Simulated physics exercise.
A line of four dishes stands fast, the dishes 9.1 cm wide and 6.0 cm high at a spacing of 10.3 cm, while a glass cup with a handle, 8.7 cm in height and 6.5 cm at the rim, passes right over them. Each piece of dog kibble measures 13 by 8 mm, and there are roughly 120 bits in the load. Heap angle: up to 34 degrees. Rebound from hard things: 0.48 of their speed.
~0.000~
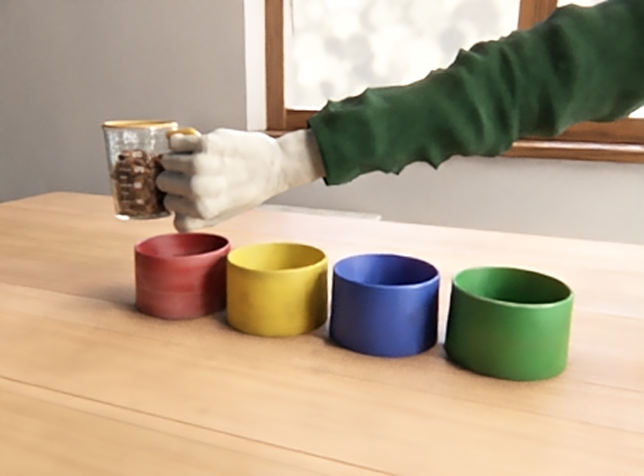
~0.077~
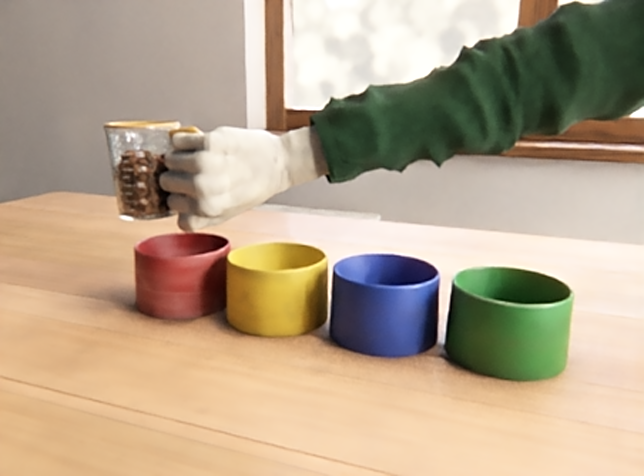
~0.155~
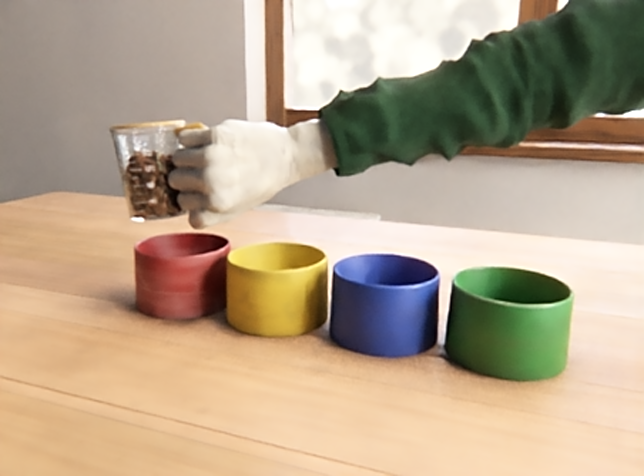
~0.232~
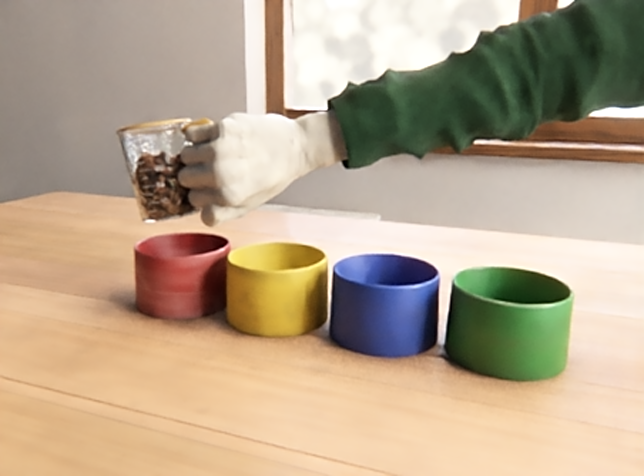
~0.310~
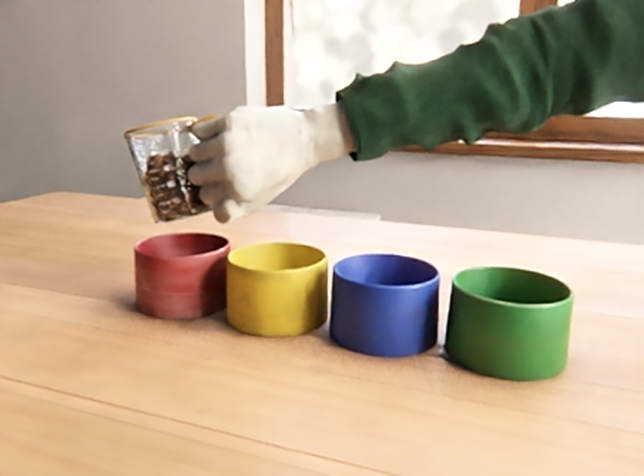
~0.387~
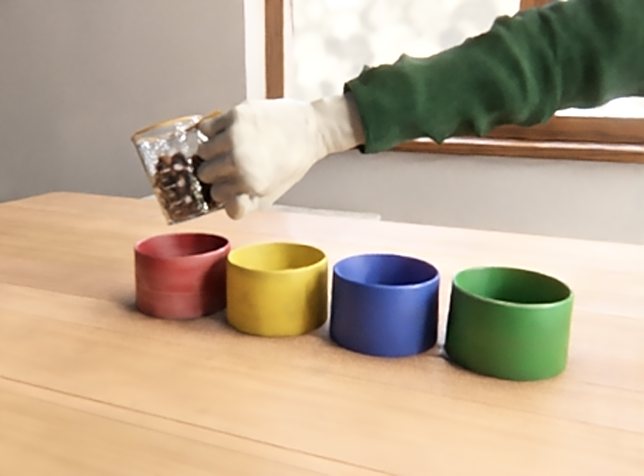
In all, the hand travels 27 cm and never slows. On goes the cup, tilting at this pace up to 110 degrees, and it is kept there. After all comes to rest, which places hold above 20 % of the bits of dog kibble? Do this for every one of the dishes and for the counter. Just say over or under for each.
One by one: Red: Not in excess of a fifth; blue: In excess of a fifth; green: Not in excess of a fifth; yellow: Not in excess of a fifth; counter: Not in excess of a fifth.
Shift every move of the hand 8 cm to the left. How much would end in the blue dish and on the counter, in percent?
Then the blue dish would get 0 and the counter 0.
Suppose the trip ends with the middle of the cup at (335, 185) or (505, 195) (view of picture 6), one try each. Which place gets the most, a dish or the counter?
On the first run most goes to yellow, and on the second to blue.
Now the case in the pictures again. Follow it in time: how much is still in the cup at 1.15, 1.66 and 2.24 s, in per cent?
In turn: 100 %, 100 %, 70 %.
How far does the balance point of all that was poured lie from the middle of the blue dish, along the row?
Some 1 cm in the -x direction.
After 1.15 s, tilt 63 degrees; cup holds 100 %.
After 1.66 s, tilt 93 degrees; cup holds 100 %.
After 2.24 s, tilt 110 degrees; cup holds 70 %, blue 25 %, yellow 5 %.
In the end, at 4.1 s, red 0 %, blue 90 %, green 0 %, yellow 5 %, counter 0 %, cup 5 %.
